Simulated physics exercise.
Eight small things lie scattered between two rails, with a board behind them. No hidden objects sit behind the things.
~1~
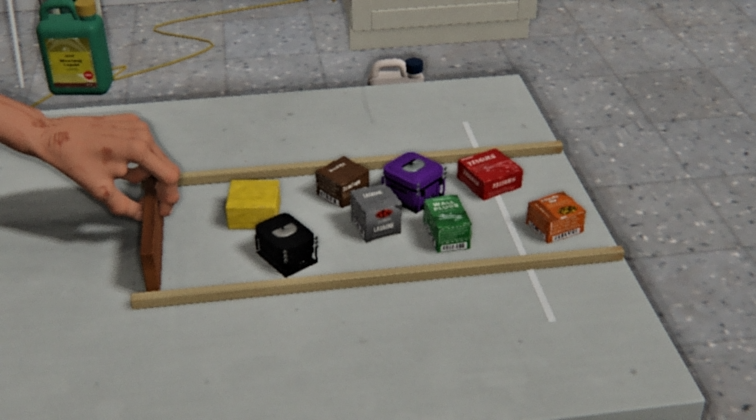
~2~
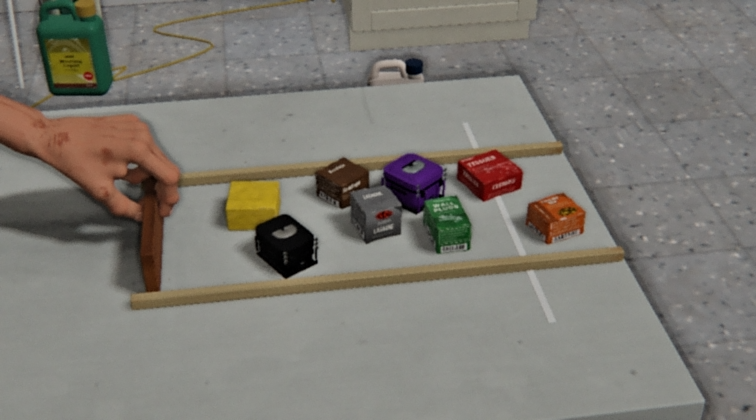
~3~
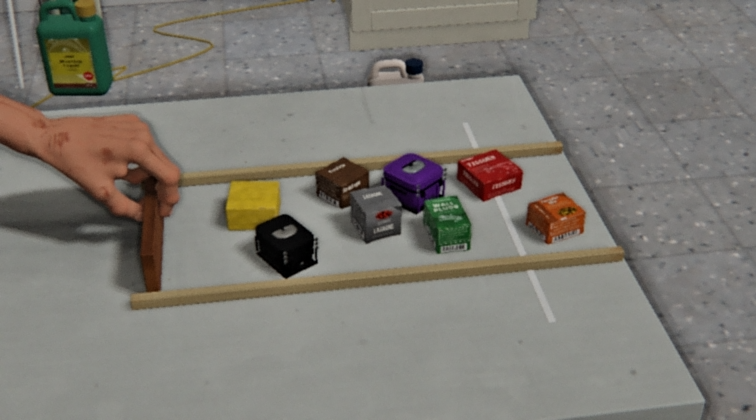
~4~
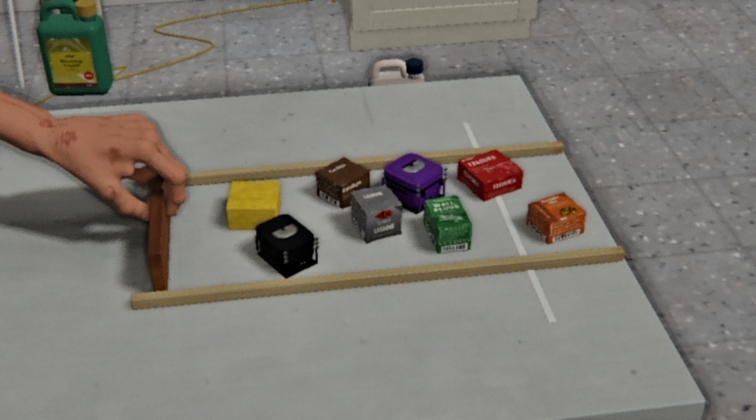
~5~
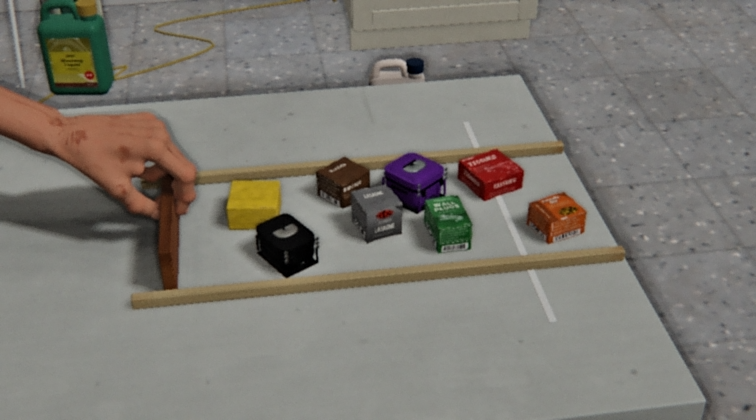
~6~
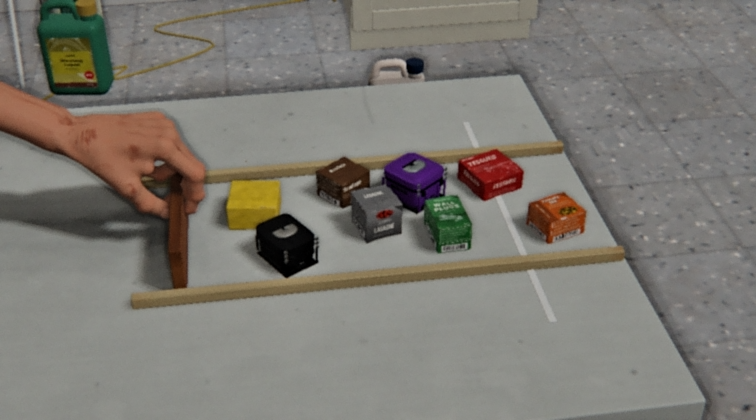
Hand holding a wooden board still, then sliding it slightly right between two rails toward eight small scattered boxes, which stay unmoved.
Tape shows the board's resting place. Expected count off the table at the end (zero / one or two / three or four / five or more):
Expected count: One or two.
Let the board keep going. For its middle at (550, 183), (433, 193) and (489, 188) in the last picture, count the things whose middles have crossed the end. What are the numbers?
Counts per position: 6 / 0 / 2.
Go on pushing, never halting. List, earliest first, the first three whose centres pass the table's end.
First the red box, then the orange box, then the purple case.
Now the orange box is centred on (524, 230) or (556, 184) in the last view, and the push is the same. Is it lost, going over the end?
Orange box: Plunges; plunges.
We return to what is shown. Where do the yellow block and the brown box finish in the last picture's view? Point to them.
In order, first (519, 181), then (548, 157).
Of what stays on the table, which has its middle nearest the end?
It is the purple case.
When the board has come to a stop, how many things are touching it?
So the total is 2.
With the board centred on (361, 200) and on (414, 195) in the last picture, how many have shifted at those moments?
First 6, after that 7.
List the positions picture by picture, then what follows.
The first frame shows orange box (556, 217); red box (490, 174); green box (447, 224); board (154, 218); tape (503, 208).
The second frame shows red box (490, 175); yellow block (254, 206).
The third frame shows green box (447, 224); grey box (376, 214).
The fourth frame shows orange box (556, 218); brown box (343, 183).
The fifth frame shows red box (491, 174); purple case (414, 182).
The sixth frame shows orange box (556, 218); red box (490, 174); green box (448, 224); board (179, 216); tape (503, 208).
A little later, none off yet; orange box at rest near (556, 218); red box at rest near (490, 174); green box at rest near (448, 224).
Next, none off yet; orange box at rest near (556, 218); red box shifted a little near (514, 170); green box shifted about its own width near (496, 226).
When it is over, the number that fall off is one or two; down, red box and orange box.
